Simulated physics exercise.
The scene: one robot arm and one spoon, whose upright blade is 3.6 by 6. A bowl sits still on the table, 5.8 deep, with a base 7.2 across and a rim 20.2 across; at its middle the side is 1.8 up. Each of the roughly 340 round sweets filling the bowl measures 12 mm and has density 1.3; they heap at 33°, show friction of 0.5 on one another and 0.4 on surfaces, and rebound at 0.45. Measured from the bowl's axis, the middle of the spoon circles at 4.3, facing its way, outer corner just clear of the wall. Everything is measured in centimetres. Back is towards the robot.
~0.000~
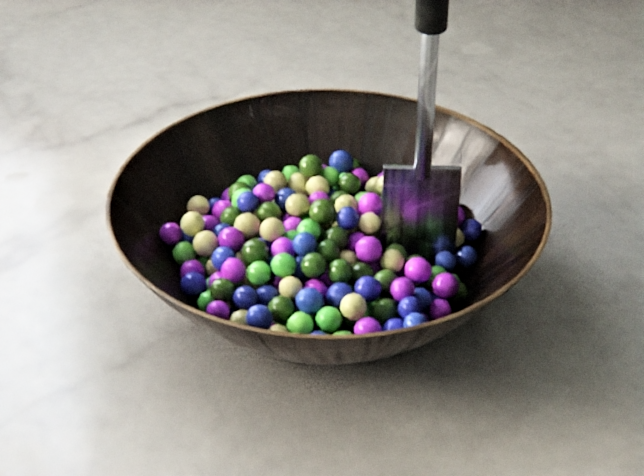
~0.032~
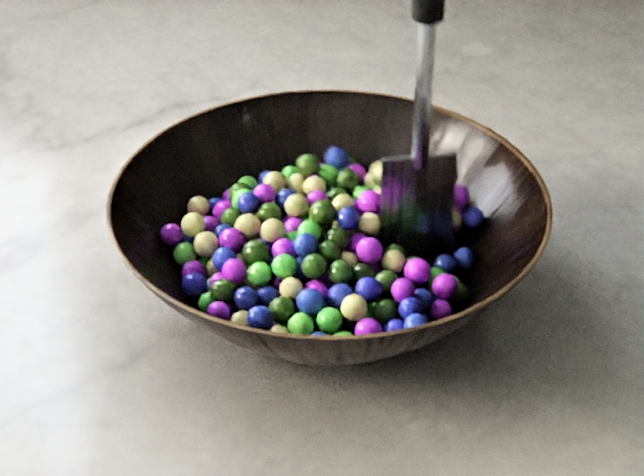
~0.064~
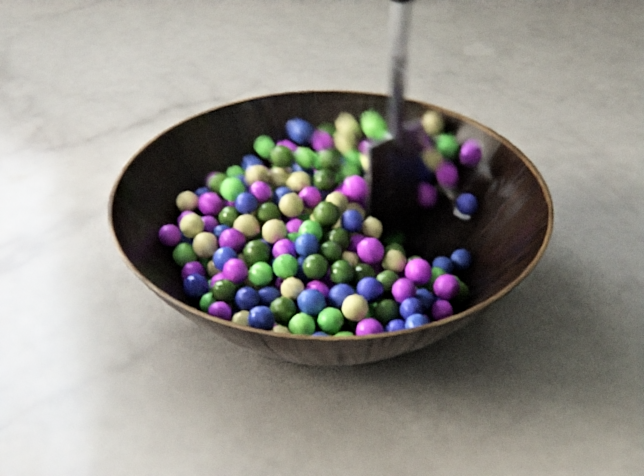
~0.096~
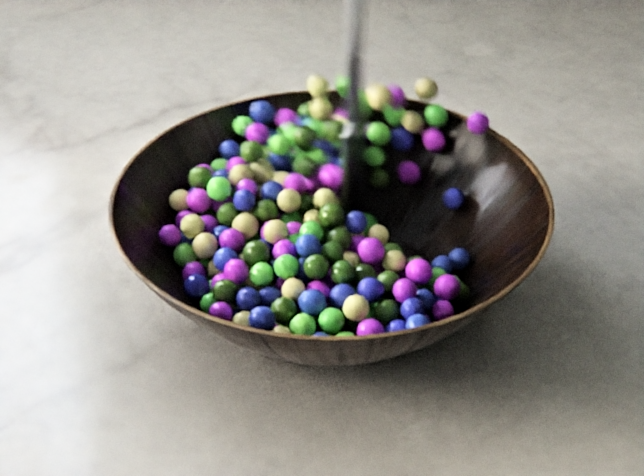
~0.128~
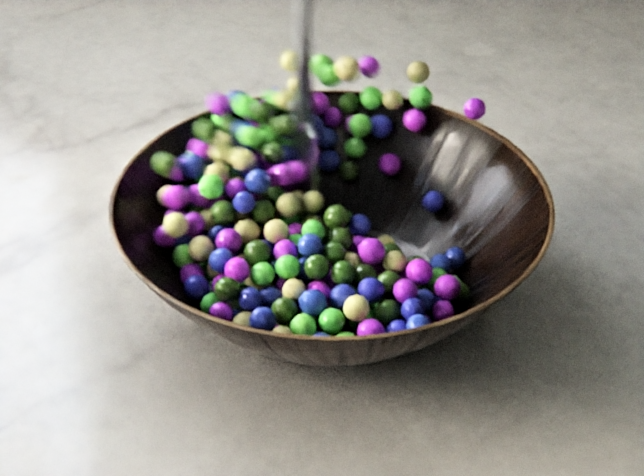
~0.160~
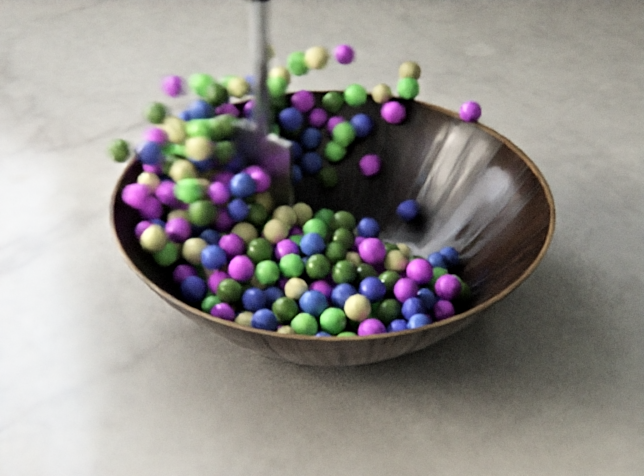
A spatula-like tool sweeps from the right around the back of a dark bowl to the left, pushing purple, blue, green and cream balls into a heap, while some fly up above the back and left rim.
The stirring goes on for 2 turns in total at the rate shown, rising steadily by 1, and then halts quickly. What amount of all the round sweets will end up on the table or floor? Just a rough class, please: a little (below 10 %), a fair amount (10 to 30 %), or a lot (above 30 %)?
A lot.
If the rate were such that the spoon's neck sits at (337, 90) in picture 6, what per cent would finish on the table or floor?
I'd say near 10 per cent.
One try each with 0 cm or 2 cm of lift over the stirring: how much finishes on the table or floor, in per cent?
About 45 per cent on the first try and 30 per cent on the second.
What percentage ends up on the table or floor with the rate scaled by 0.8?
I'd say about 30 %.
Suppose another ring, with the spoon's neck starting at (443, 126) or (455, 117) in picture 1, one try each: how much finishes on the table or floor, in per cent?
40 and 40 per cent.
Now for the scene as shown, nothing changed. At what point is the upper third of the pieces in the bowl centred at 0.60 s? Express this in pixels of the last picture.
(234, 248).
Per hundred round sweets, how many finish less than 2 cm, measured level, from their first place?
Roughly 5 percent.
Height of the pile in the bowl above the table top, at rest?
I'd guess close to 5.5 centimetres.
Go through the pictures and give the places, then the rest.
In the first picture, spoon neck at (424, 139), 0° round; upper third of the load around (322, 230), from x 170 to 470, top at y 160; 342 in the bowl.
In the second picture, spoon neck at (421, 128), 13° round; upper third of the load around (325, 222), from x 170 to 475, top at y 160.
In the third picture, spoon neck at (397, 105), 44° round; upper third of the load around (324, 199), from x 170 to 470, top at y 125.
In the fourth picture, spoon neck at (354, 91), 77° round; upper third of the load around (305, 176), from x 170 to 480, top at y 85.
In the fifth picture, spoon neck at (304, 91), 109° round; upper third of the load around (267, 157), from x 165 to 475, top at y 60; 340 in the bowl, 2 in flight or on the tool.
In the sixth picture, spoon neck at (262, 104), 141° round; upper third of the load around (225, 153), from x 120 to 470, top at y 55; 335 in the bowl, 7 in flight or on the tool.
By 0.38 s, 5° round, highest piece 10 above the table; 247 in the bowl, 62 on the table or floor, 33 in flight or on the tool.
By 0.60 s, 228° round, highest piece 7 above the table; 219 in the bowl, 118 on the table or floor, 5 in flight or on the tool.
By 0.91 s, 0° round, highest piece 6 above the table; 205 in the bowl, 137 on the table or floor.
By 1.61 s, 0° round, highest piece 5 above the table; 205 in the bowl, 137 on the table or floor.
Final count, 205 in the bowl, 137 on the table or floor. That is 40 % on the table or floor.
